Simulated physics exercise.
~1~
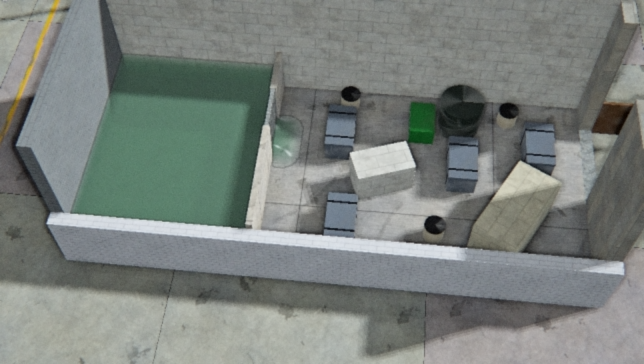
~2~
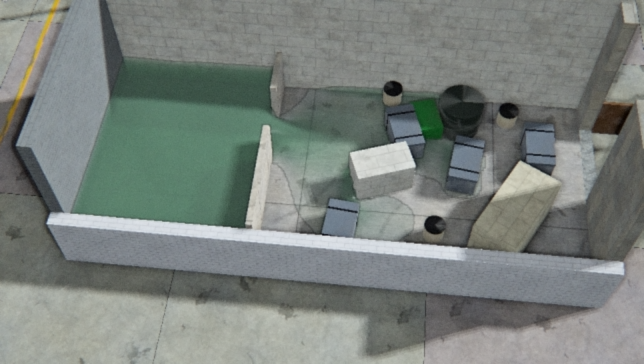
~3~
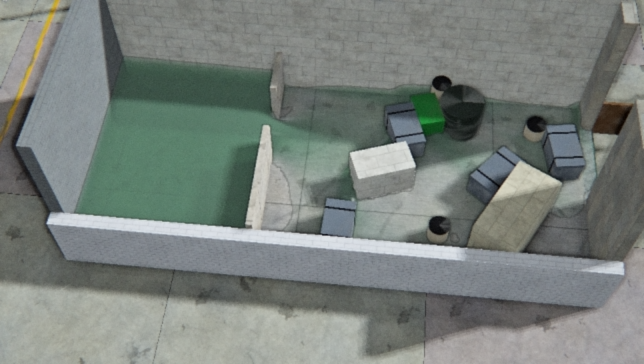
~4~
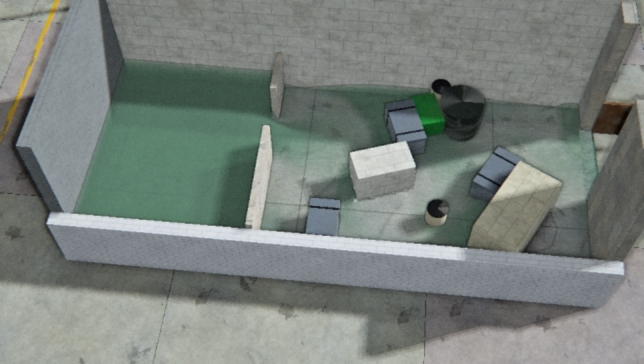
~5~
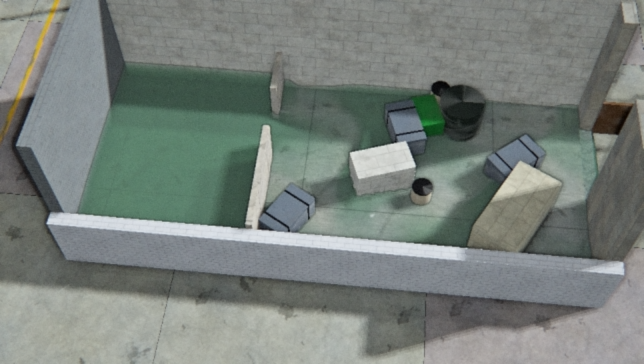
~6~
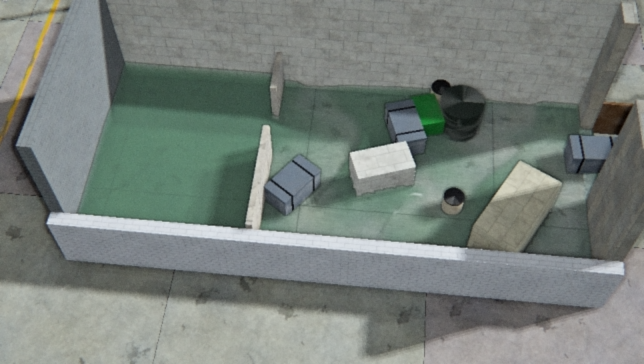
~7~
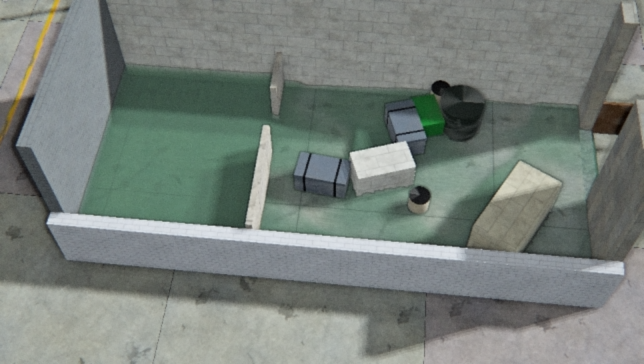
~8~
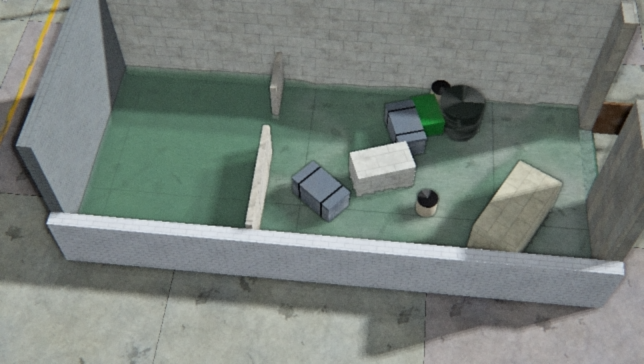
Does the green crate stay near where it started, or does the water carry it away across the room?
It stays near where it started, beside the dark round object, with a blue-grey trunk resting against it.
